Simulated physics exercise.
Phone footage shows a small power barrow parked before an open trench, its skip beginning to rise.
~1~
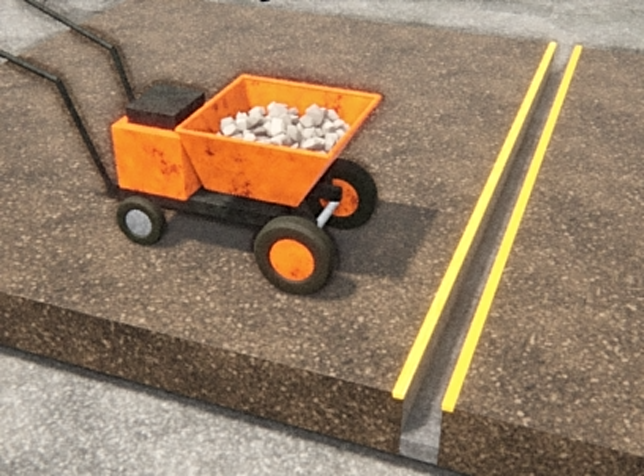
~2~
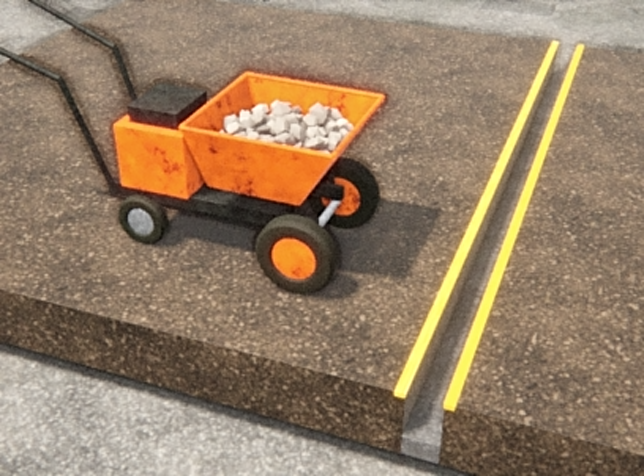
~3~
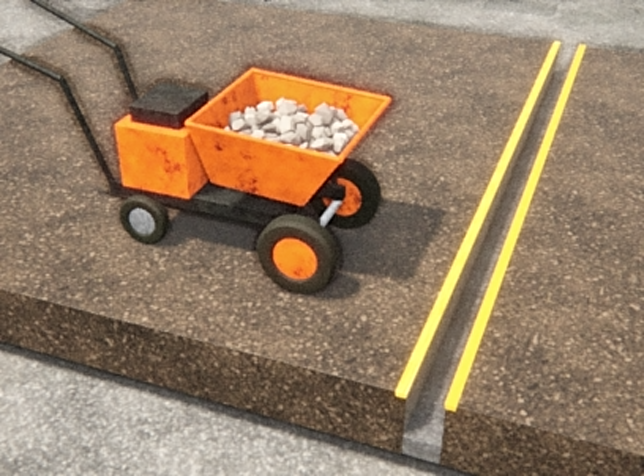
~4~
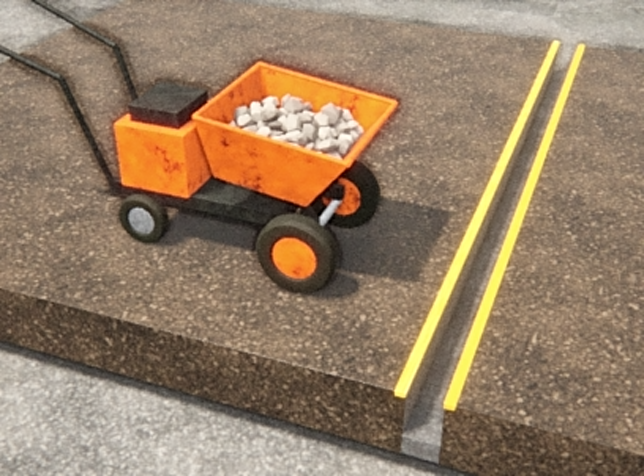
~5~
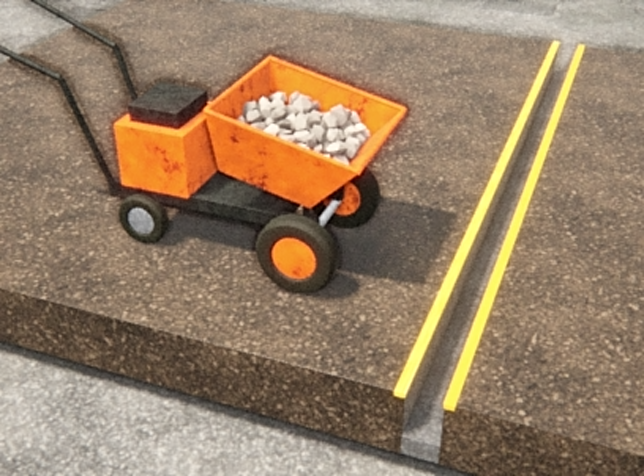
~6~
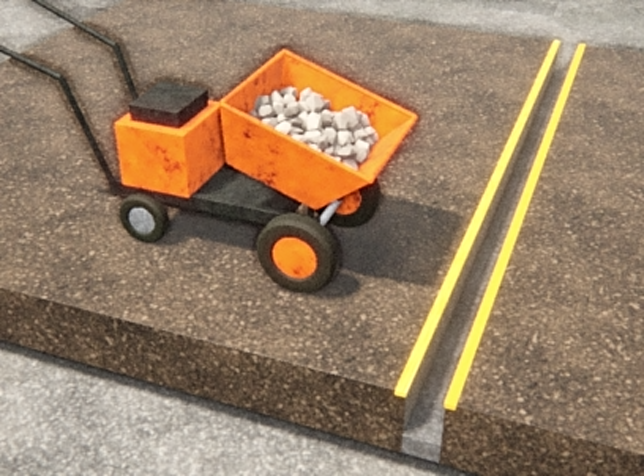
A flat slab of speckled brown ground edged by grey paving is seen from above and to one side, in a steady view. At left stands a small orange power barrow with black handles and four wheels, its skip loaded with pale broken stones, facing a narrow, yellow-edged trench at right. The barrow stays parked while its skip slowly tilts forward, rear rim rising, the stones still inside.
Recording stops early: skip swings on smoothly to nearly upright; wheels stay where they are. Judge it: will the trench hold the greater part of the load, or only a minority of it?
The trench takes in the main portion of the load.
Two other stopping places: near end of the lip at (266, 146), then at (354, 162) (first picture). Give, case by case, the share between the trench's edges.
About 10 %, then 70 %.
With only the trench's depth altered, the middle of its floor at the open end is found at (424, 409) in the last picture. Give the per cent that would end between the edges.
It works out to some 40 per cent.
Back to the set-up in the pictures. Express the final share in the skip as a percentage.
I'd put it at about 5 per cent.
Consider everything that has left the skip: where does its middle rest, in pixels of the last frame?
About (465, 302).
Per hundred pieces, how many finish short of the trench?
About 15 %.
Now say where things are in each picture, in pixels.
The first picture shows lip of the skip at (329, 157), level; top of the load at (277, 128), broken stones; first edge of the trench at (417, 352); far edge at (463, 363), the trench under half as wide as the skip, and about as deep as wide.
The second picture shows lip of the skip at (333, 157), level; top of the load at (281, 126).
The third picture shows lip of the skip at (340, 160), tipped barely; top of the load at (279, 127).
The fourth picture shows lip of the skip at (347, 165), tipped a little; top of the load at (265, 126).
The fifth picture shows lip of the skip at (358, 172), tipped a little; top of the load at (288, 117).
The sixth picture shows lip of the skip at (370, 181), tipped clearly; top of the load at (279, 110); first edge of the trench at (419, 350); far edge at (466, 362).
Soon, skip tipped steeply; all in the skip.
A while on, skip tipped right over; most in the skip; a small part short of the trench; a small part in or heaped over the trench; a stray few beyond it.
Towards the end, skip tipped right over; about a quarter in the skip; a small part short of the trench; about two thirds in or heaped over the trench; a small part beyond it.
Finally, skip tipped right over; a small part in the skip; a small part short of the trench; about two thirds in or heaped over the trench; a small part beyond it.
